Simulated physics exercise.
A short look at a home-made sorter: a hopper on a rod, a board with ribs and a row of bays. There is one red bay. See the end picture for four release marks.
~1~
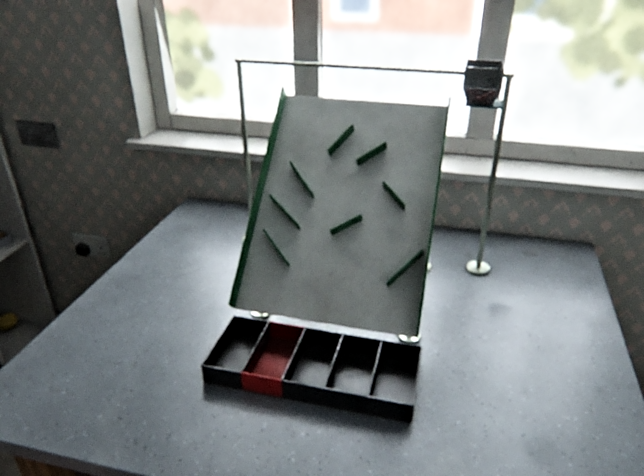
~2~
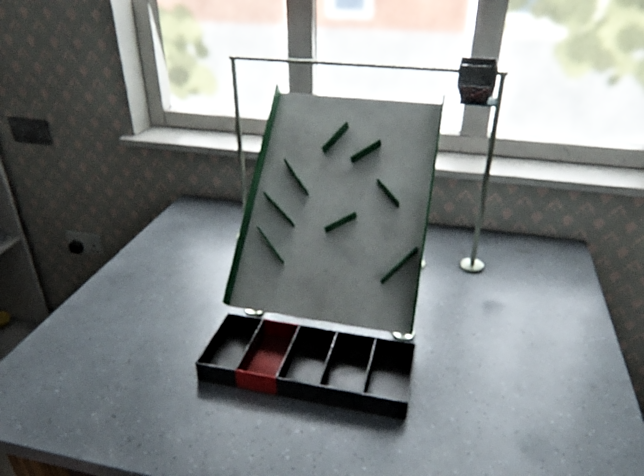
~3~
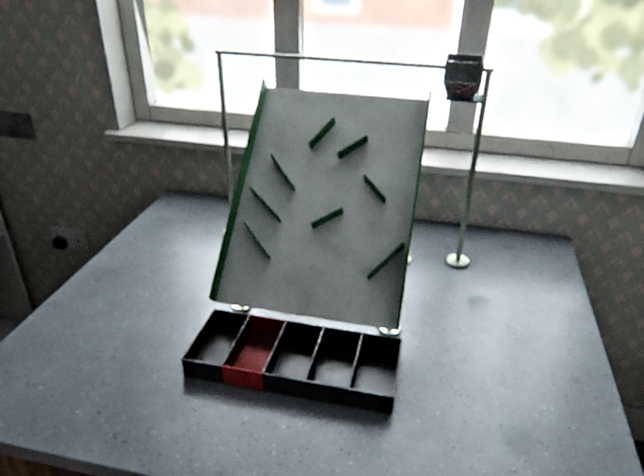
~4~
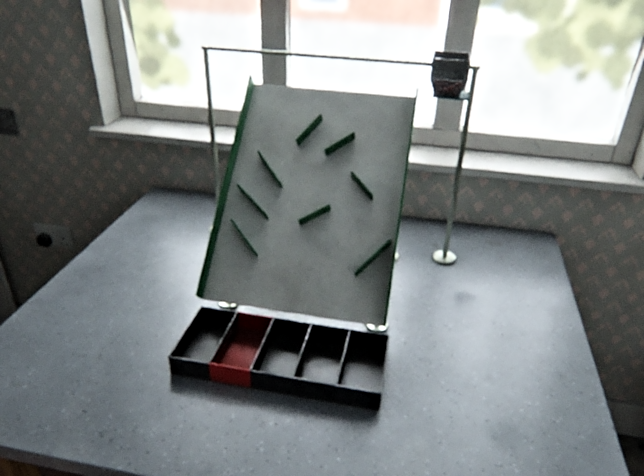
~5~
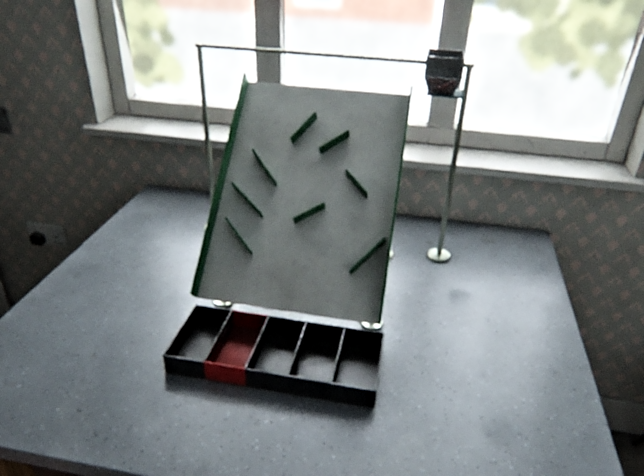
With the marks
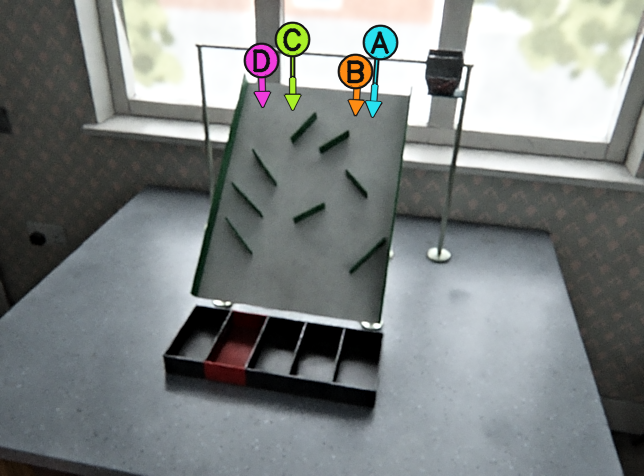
Tilted grey board with green ribs standing above a row of black bays, one red, while the view drifts slightly and nothing else moves.
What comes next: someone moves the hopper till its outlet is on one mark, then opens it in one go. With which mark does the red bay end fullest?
The answer is mark C.
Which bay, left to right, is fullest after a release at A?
The fourth.
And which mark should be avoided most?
Mark A.
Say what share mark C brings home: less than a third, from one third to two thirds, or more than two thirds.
Mark C gives from one third to two thirds.
On the marked copy, mark A meets the board at (372, 111); mark B meets the board at (355, 109); mark C meets the board at (292, 104); mark D meets the board at (262, 101).
For mark A, about a tenth in the red bay, the larger part in other bays, about a tenth held on the board.
For mark B, roughly a third in the red bay, roughly half in other bays, about a tenth held on the board.
For mark C, roughly half in the red bay, roughly half in other bays, just a few held on the board.
For mark D, roughly a quarter in the red bay, roughly two thirds in other bays, about a tenth held on the board.
